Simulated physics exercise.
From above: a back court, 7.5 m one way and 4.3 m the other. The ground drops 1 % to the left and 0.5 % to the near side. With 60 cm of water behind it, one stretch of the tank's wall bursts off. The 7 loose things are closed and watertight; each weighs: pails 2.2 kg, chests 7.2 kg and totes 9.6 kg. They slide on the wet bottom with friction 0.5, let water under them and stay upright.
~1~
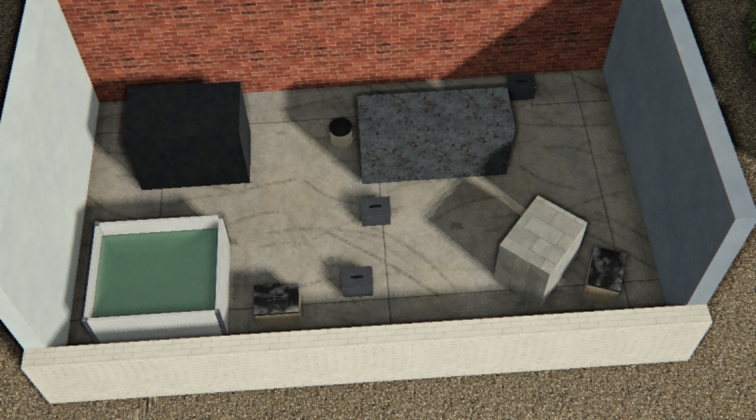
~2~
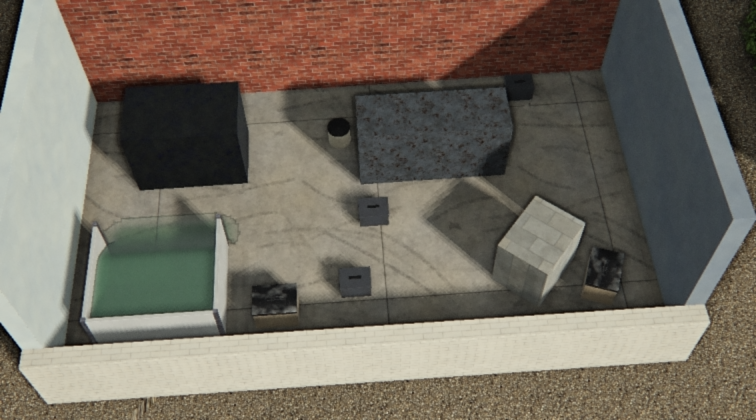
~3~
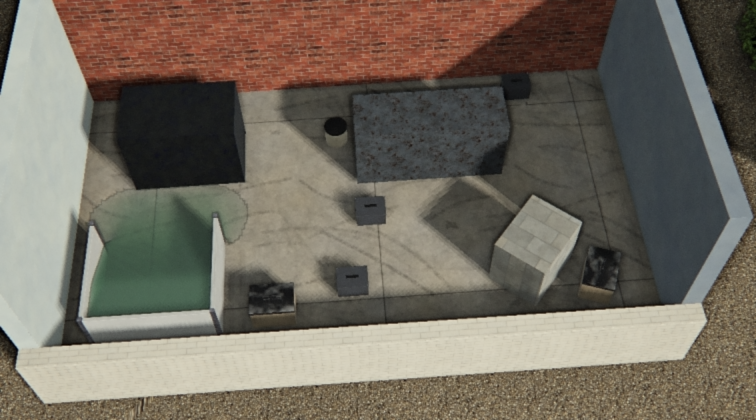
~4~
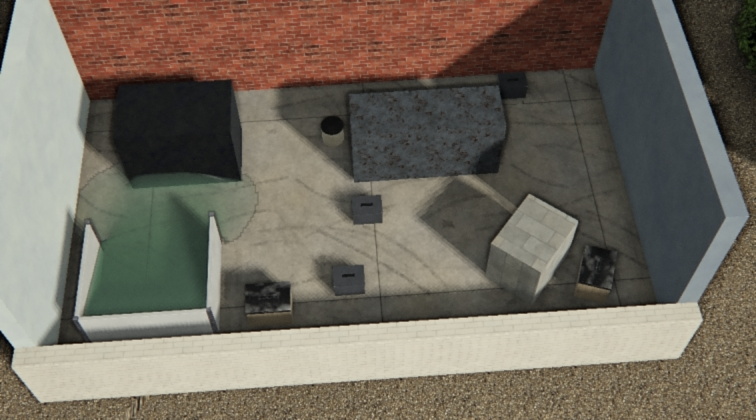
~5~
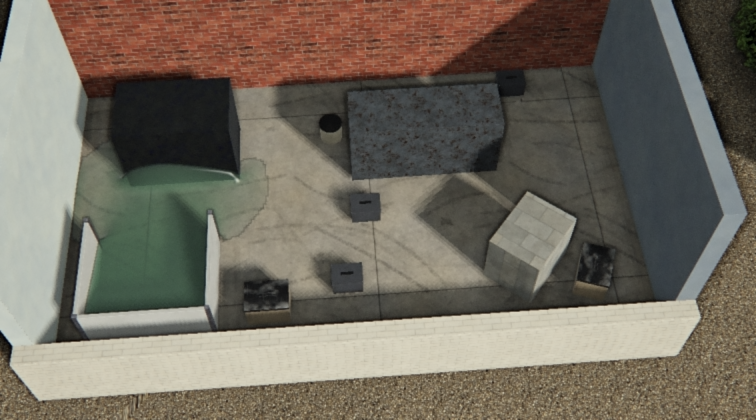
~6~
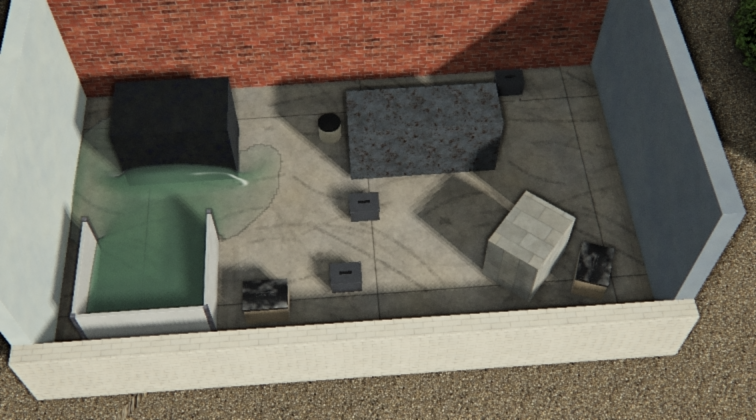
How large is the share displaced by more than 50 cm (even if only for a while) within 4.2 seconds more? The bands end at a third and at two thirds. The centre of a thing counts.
That comes to between one and two thirds.
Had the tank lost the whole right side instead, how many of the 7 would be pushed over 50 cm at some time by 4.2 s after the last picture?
In that case 5 of them.
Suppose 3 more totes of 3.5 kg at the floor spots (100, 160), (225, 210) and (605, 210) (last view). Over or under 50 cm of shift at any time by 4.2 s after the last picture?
In turn: More, over, short of it.
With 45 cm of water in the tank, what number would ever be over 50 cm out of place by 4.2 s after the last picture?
In that case 2 of them.
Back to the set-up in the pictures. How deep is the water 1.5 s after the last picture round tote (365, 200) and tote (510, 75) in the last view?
Roughly 5 and 0 cm.
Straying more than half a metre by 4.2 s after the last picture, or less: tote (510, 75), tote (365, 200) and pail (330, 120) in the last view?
In turn: Short of it, over, over.
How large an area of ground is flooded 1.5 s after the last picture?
Roughly 15 m2.
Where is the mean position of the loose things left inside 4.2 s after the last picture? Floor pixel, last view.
Around (454, 199).
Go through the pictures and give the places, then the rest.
A pail at (341, 126), on the bottom; a chest at (607, 268), on the bottom; 1.9 m2 under water; 0 of 7 have shifted, in the first picture.
A pail at (339, 127) rests on the ground; a chest at (605, 268), on the bottom; 2.7 m2 under water; 0 of 7 have shifted, in the second picture.
A pail at (336, 126) rests on the ground; a chest at (602, 267) rests on the ground; water covers 3.7 m2; 0 of 7 have shifted, in the third picture.
A pail at (332, 125), on the bottom; a chest at (598, 266) rests on the ground; 4.4 m2 under water; 0 of 7 have shifted, in the fourth picture.
A pail at (331, 123) rests on the ground; a chest at (597, 264) rests on the ground; water covers 5.0 m2; 0 of 7 have shifted, in the fifth picture.
A pail at (329, 122), on the bottom; a chest at (595, 263), on the bottom; 5.5 m2 under water; 0 of 7 have shifted, in the sixth picture.
Then, 0.4 s after the last picture 0 of 7 are over 50 cm from their spots; 0 afloat.
Then, 1.5 s after the last picture 1 of 7 are over 50 cm from their spots; 1 afloat.
Then, 2.8 s after the last picture 2 of 7 are over 50 cm from their spots; 0 afloat.
Then, 4.2 s after the last picture 3 of 7 are over 50 cm from their spots, and 3 have been at some point; 1 afloat.
